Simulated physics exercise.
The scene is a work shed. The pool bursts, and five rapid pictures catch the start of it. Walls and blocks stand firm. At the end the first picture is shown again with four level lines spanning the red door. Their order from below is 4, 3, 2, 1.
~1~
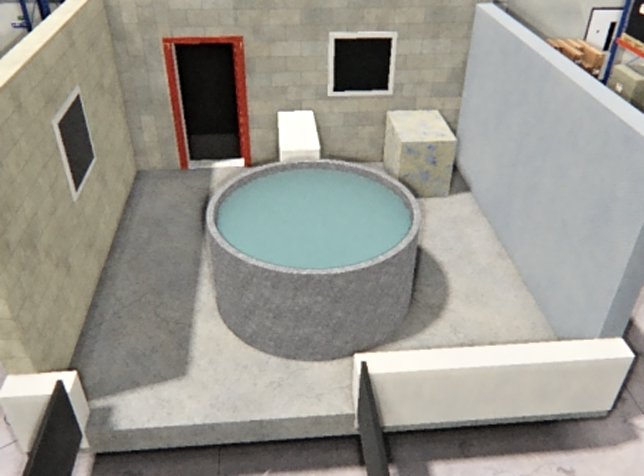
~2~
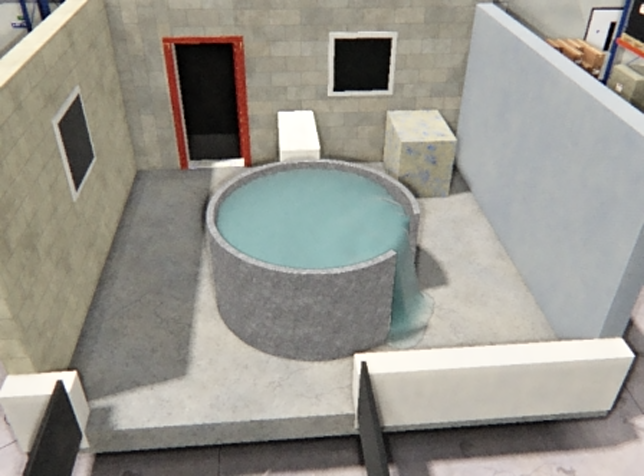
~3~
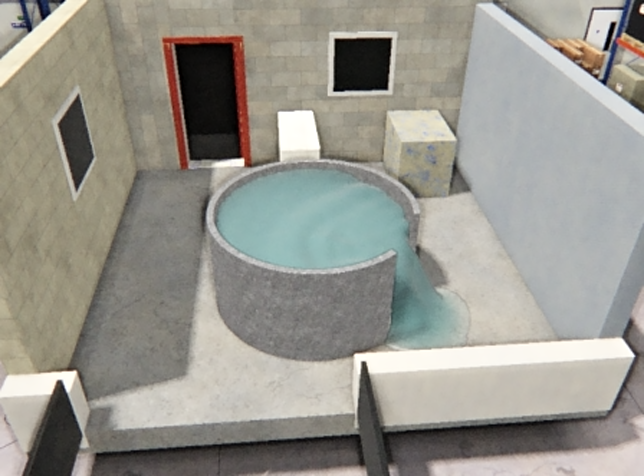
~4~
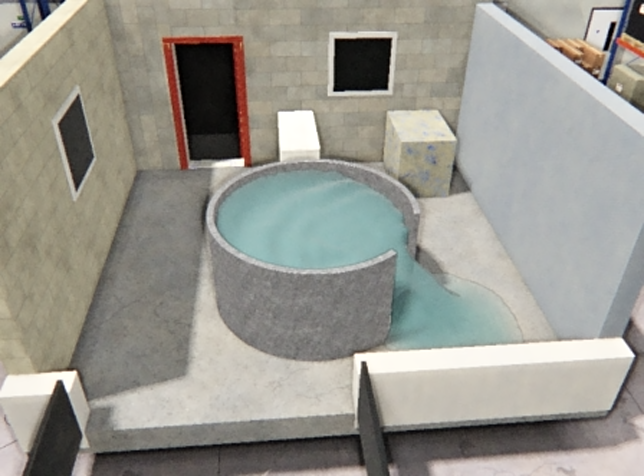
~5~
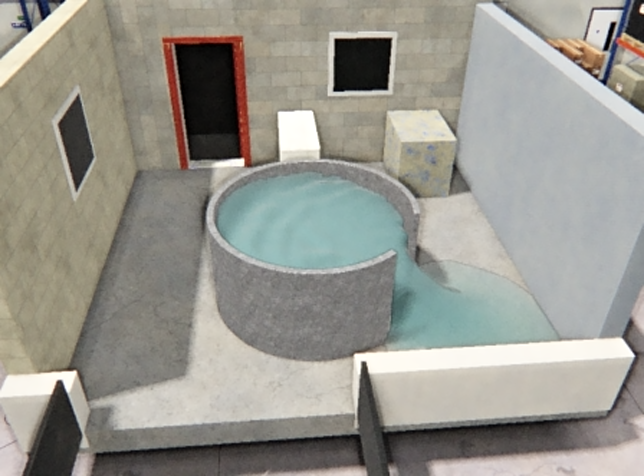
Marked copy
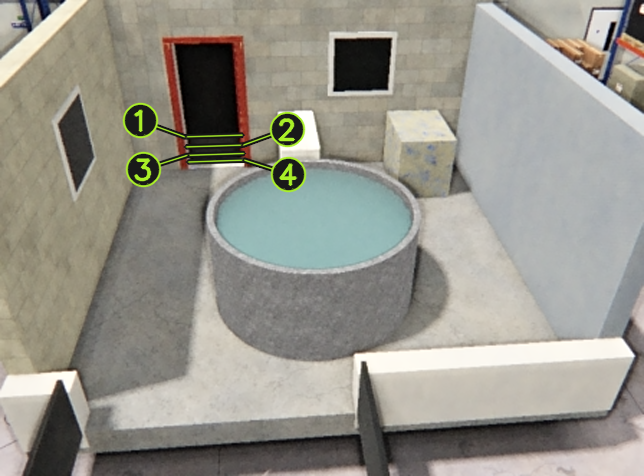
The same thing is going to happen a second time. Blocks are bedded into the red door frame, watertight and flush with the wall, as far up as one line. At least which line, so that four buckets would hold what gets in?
I would pick height 4.
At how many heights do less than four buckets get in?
All of them.
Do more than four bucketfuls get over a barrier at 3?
No, that is safe.
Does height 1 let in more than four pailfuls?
No.
In lime, 1 at (213, 135); 2 at (214, 146); 3 at (215, 154); 4 at (216, 161); from the bottom up 4, 3, 2, 1.
With 1, nothing gets over.
With 2, nothing gets over.
With 3, nothing gets over.
With 4, a splash gets over, under a bucket.
